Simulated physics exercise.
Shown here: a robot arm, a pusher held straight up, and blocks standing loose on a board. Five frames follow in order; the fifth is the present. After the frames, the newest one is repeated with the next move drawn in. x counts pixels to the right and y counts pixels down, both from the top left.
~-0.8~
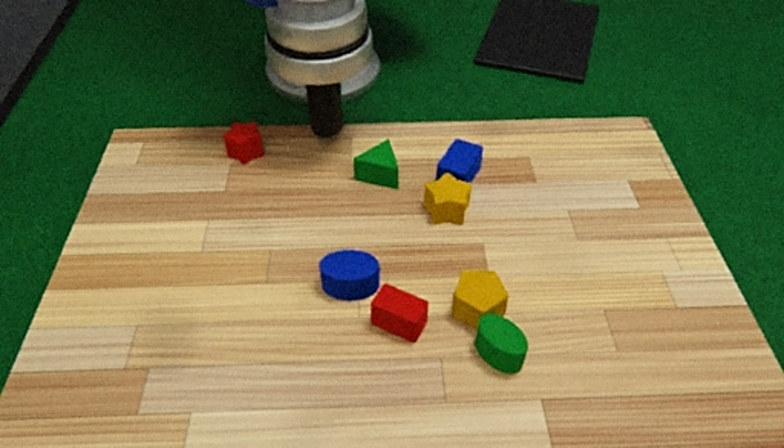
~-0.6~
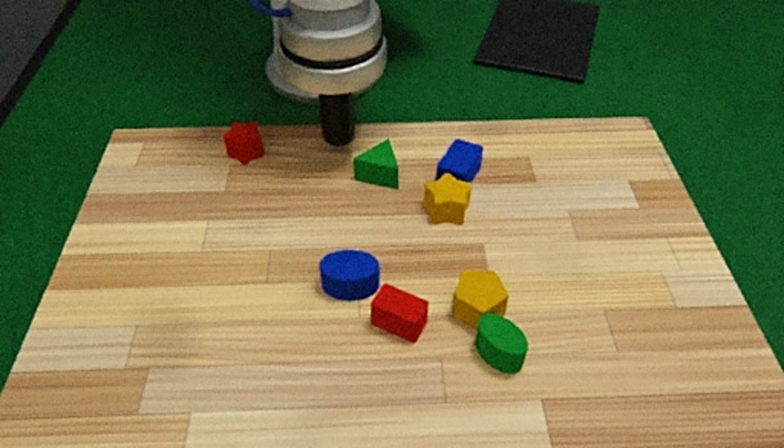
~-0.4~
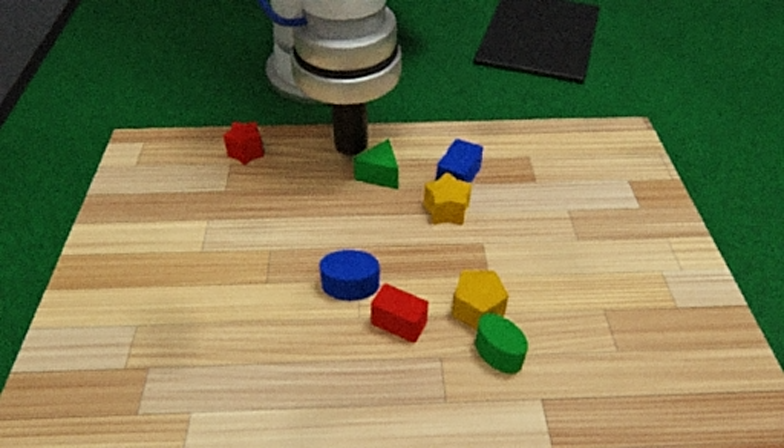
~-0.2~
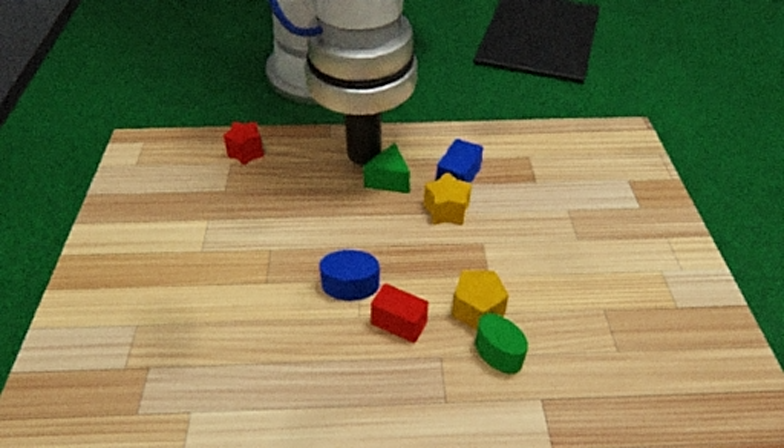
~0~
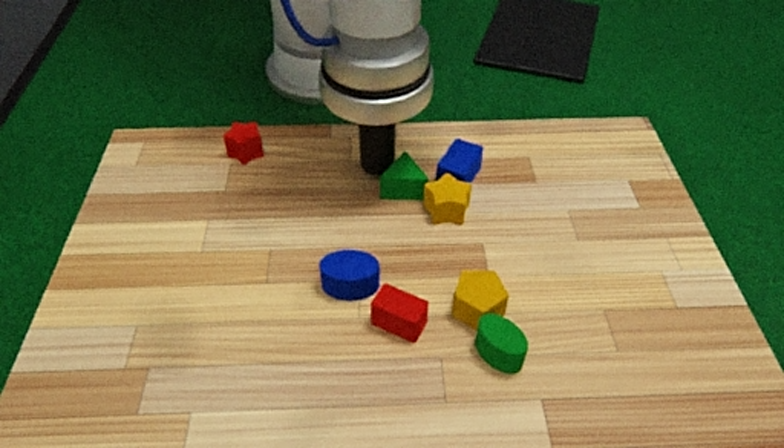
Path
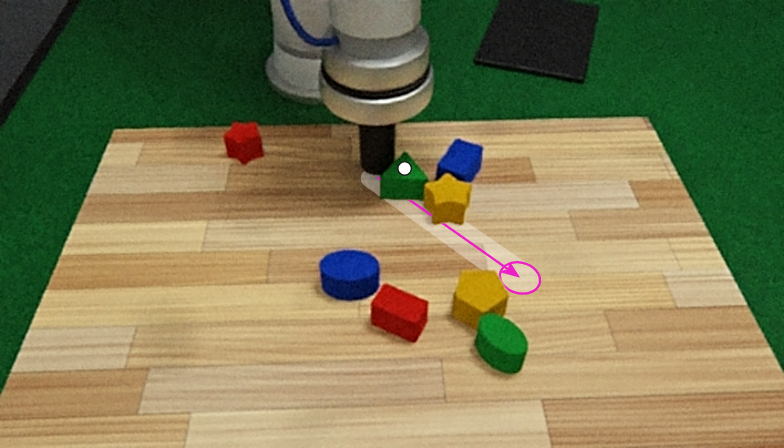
A light wooden board on a green surface is seen from above at an angle, with a dark square lying beyond its far edge. On it sit a red star at the far left, a green triangle, blue block and yellow star near the back, and a blue oval, red block, yellow pentagon and green rounded piece nearer. The robot arm's black vertical pusher moves right and nearer, then pushes the triangle toward the yellow star.
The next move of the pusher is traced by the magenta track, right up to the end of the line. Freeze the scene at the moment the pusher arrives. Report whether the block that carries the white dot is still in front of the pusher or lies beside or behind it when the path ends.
By then it is beside or behind the pusher.
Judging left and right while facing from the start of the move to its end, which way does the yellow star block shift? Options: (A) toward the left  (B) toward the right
Letter A.
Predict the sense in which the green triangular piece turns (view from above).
In a top view, it turns counterclockwise.
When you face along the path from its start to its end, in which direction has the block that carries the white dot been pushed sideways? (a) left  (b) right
a.
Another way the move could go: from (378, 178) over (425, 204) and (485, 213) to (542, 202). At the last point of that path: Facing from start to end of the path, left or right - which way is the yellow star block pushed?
It heads right.
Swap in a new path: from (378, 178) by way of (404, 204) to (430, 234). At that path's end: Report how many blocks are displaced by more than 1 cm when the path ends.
It shifts two blocks.
The drawn path runs in a line from (378, 178) to (520, 278); the dot is on the green triangular piece.
The first path, step by step. One third of the way, pusher (422, 195); green triangular piece (456, 187), turned 30° anticlockwise; yellow star block (487, 206).
Two thirds of the way, pusher (470, 229); green triangular piece (478, 190), turned 70° anticlockwise; yellow star block (513, 212), turned 25° clockwise.
At the end, pusher (523, 265); green triangular piece (478, 190), turned 70° anticlockwise; yellow star block (526, 219), turned 30° anticlockwise; yellow five-sided block not moved.
